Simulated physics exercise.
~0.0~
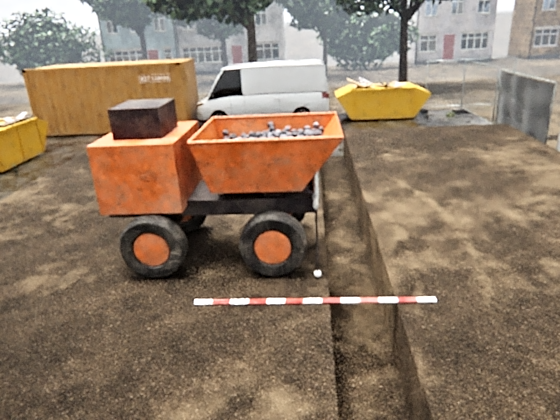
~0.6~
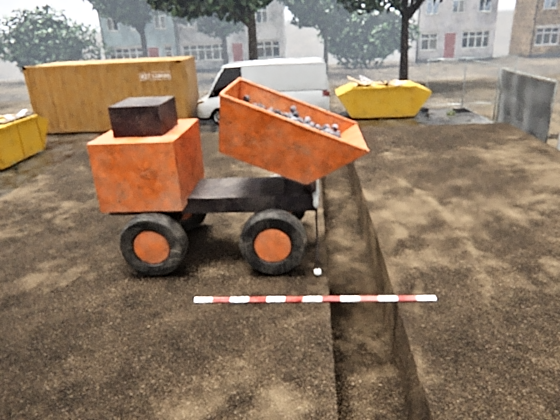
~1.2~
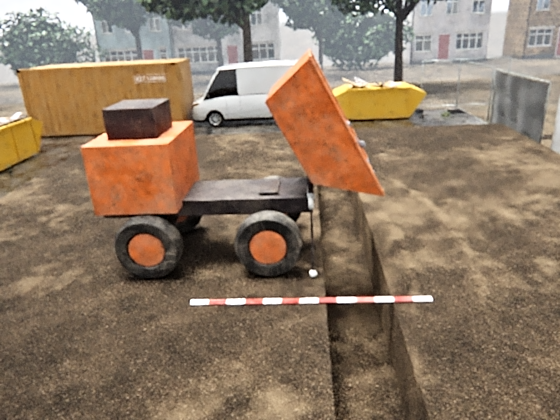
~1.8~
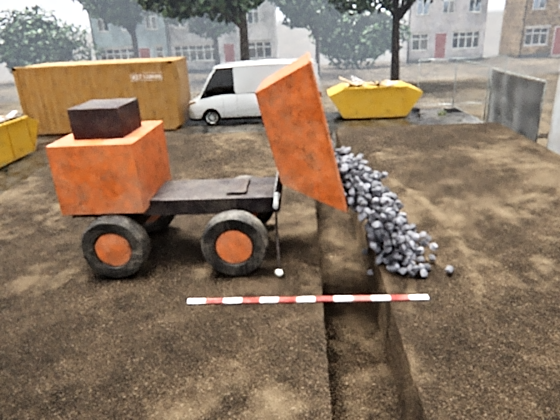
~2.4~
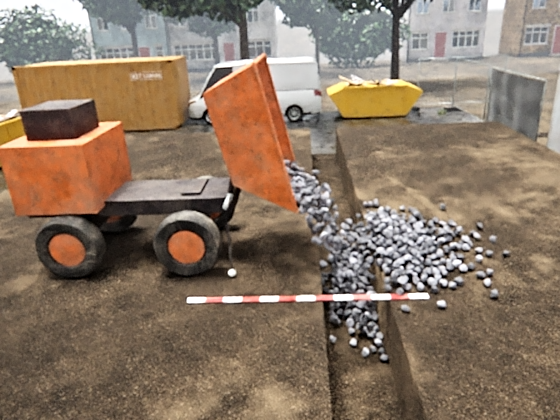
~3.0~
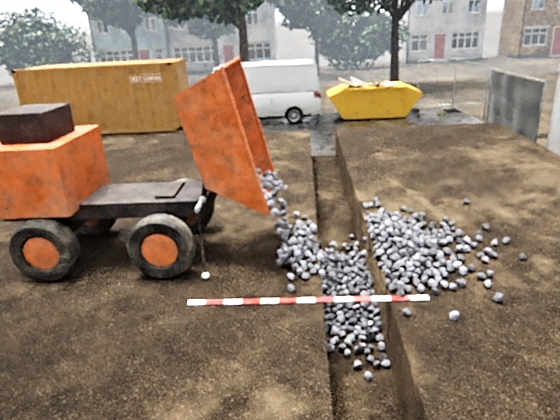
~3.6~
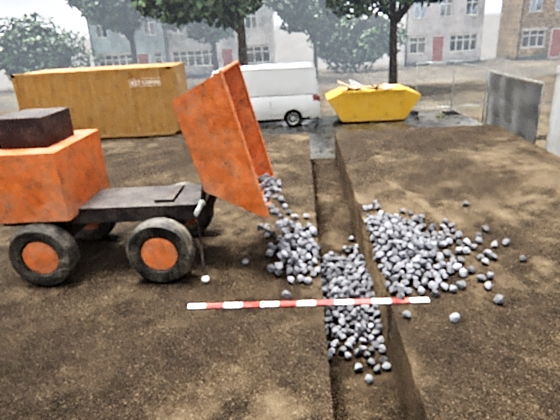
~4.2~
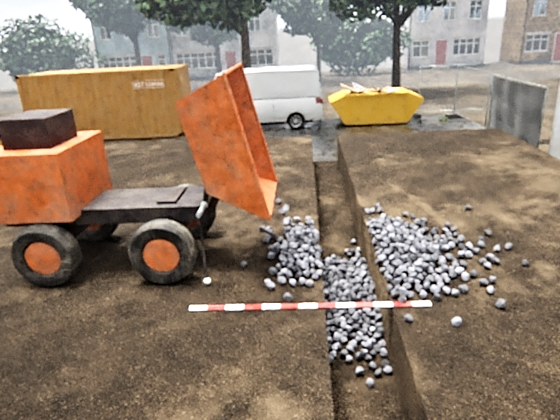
An orange dumper tips grey stones into and around a trench while rolling back left.
